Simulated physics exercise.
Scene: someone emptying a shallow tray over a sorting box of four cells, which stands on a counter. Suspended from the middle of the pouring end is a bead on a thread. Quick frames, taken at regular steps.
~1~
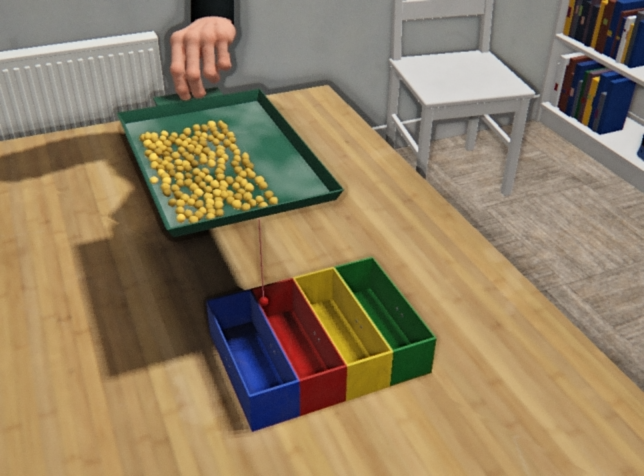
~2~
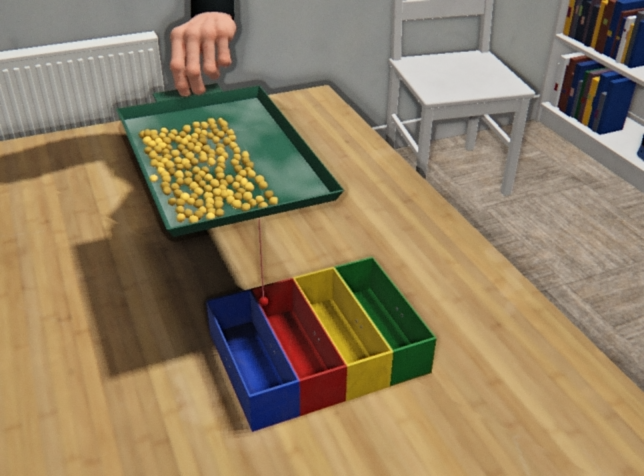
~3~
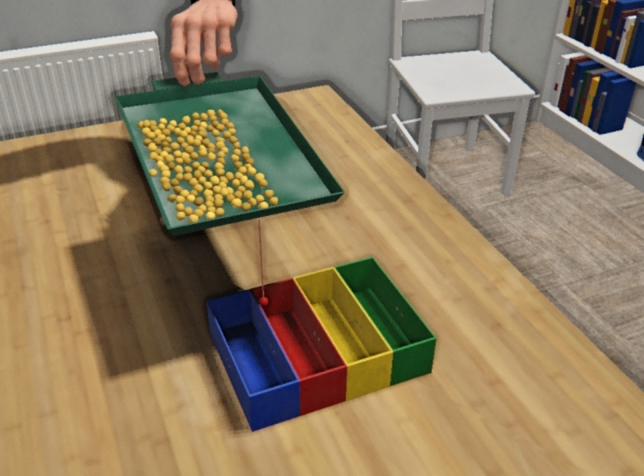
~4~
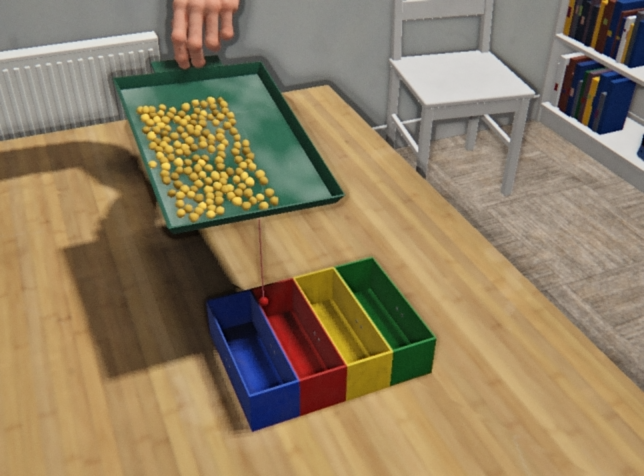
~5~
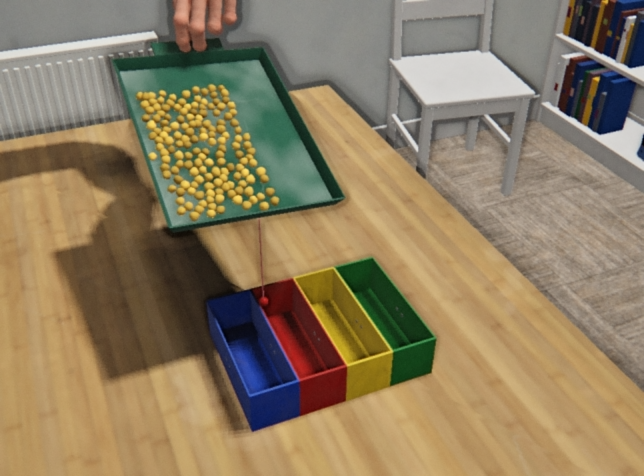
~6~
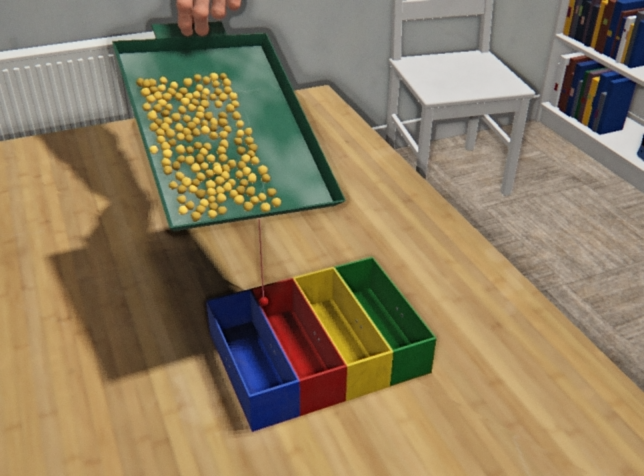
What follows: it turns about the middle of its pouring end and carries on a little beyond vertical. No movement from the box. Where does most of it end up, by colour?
Most of it ends up in yellow.
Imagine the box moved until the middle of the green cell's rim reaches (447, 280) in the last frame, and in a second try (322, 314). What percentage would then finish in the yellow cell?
Close to 0 in a hundred, then close to 20 in a hundred.
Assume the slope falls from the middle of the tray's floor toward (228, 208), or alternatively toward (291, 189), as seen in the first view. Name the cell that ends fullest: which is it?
First try: Blue; second try: The yellow one.
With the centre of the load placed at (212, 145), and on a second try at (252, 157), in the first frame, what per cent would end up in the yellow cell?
In order, 50 per cent then 40 per cent.
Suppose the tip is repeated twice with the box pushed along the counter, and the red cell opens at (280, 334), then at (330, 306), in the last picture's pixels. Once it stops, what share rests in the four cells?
You'd see roughly 90 per cent first and roughly 90 per cent second.
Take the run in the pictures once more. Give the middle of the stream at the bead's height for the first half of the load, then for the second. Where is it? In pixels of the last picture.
At (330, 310) for the first part, then at (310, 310) for the others.
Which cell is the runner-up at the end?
The red cell.
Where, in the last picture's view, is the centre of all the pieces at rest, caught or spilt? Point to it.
About pixel (334, 357).
Shortly afterwards, tray tipped steeply; the bulk on the tray; a little falling or outside the box.
Next, tray tipped past a quarter turn; only a few on the tray; near a third in the yellow cell; near a quarter in the red cell; a little in the blue cell; a little in the green cell; near a quarter falling or outside the box.
Some moments later, tray tipped past a quarter turn; near half in the yellow cell; near a quarter in the red cell; a little in the blue cell; a little in the green cell; only a few falling or outside the box.
In the end, tray tipped past a quarter turn; near half in the yellow cell; near a quarter in the red cell; a little in the blue cell; a little in the green cell; only a few outside the box.
